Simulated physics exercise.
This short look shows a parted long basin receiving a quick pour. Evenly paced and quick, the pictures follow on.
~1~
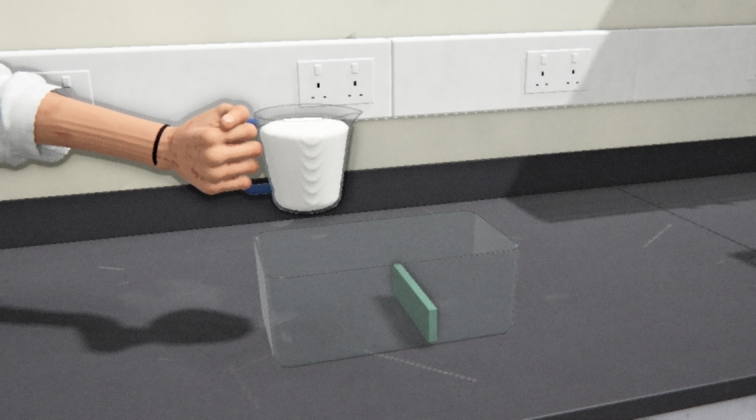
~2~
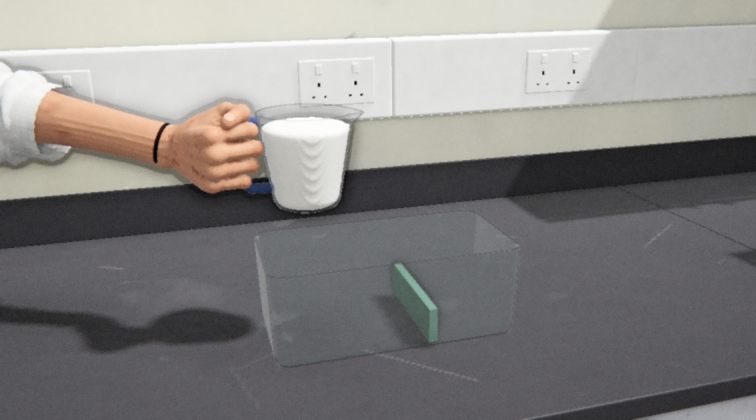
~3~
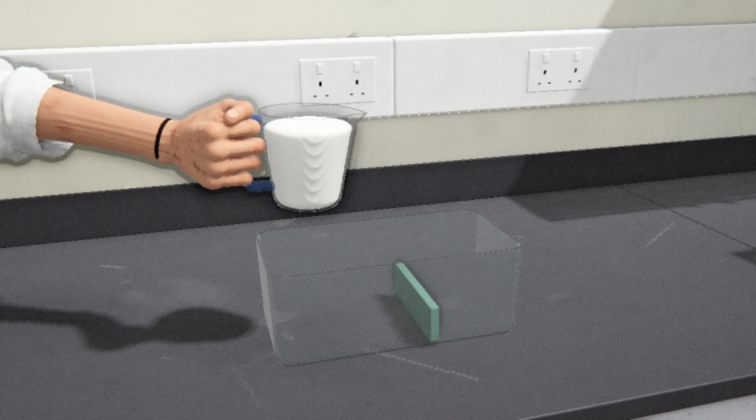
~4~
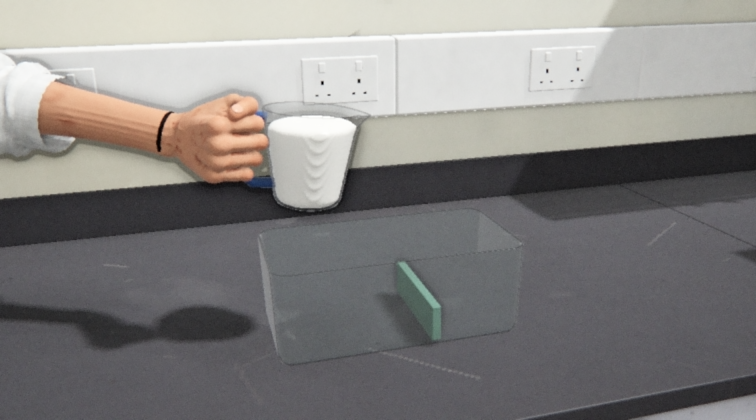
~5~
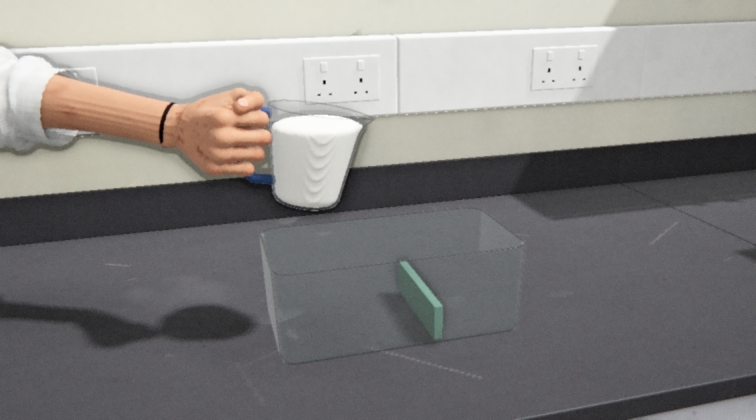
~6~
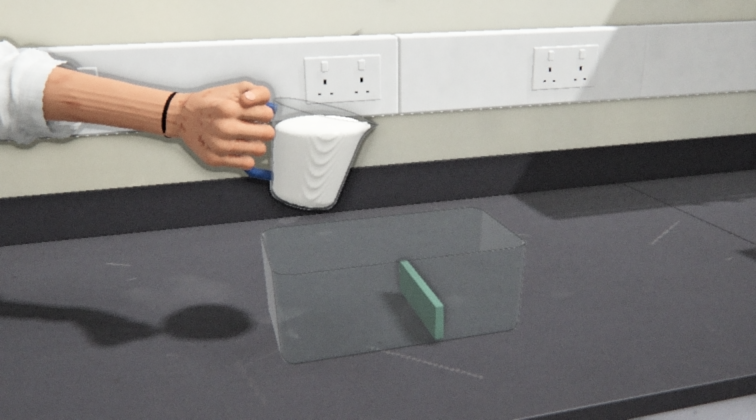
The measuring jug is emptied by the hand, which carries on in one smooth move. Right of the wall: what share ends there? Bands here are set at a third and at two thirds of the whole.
The amount on the right comes to between a third and two thirds of the whole.
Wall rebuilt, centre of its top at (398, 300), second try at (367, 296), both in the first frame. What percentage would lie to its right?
70 % then 95 %.
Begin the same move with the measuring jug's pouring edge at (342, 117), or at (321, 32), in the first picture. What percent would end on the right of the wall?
10 % and 10 %.
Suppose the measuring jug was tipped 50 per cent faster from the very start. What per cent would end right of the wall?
Near 30 %.
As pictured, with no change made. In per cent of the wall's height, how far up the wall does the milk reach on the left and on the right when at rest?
It settles around 20 on the left side and around 30 on the right side.
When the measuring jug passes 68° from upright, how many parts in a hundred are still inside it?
Roughly 65 percent remains at that point.
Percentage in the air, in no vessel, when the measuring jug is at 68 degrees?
20 per cent.
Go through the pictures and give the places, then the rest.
In the first picture, it leans 0°; its right rim is at (363, 110); the milk meets the walls at (259, 129) and (347, 123); the long basin's rim runs from (260, 256) to (496, 229); the wall's top is at (413, 286).
In the second picture, it leans 1°; its right rim is at (364, 110); the milk meets the walls at (261, 128) and (348, 123).
In the third picture, it leans 2°; its right rim is at (367, 111); the milk meets the walls at (264, 127) and (350, 123).
In the fourth picture, it leans 6°; its right rim is at (371, 114); the milk meets the walls at (267, 126) and (355, 122).
In the fifth picture, it leans 10°; its right rim is at (375, 117); the milk meets the walls at (271, 126) and (360, 122).
In the sixth picture, it leans 15°; its right rim is at (379, 123); the milk meets the walls at (274, 127) and (368, 123).
A moment on, the measuring jug is tipped part way and 67 per cent is still to pour, 2 is left of the wall and 13 right of it.
Next, the measuring jug is tipped right over and 12 per cent is still to pour, 37 is left of the wall and 41 right of it.
Then the measuring jug is tipped right over and 0 per cent is still to pour, 57 is left of the wall and 42 right of it.
Later the measuring jug is tipped right over and 0 per cent is still to pour, 57 is left of the wall and 42 right of it.
At rest 57 per cent lies left of the wall, 42 right of it and 1 outside.
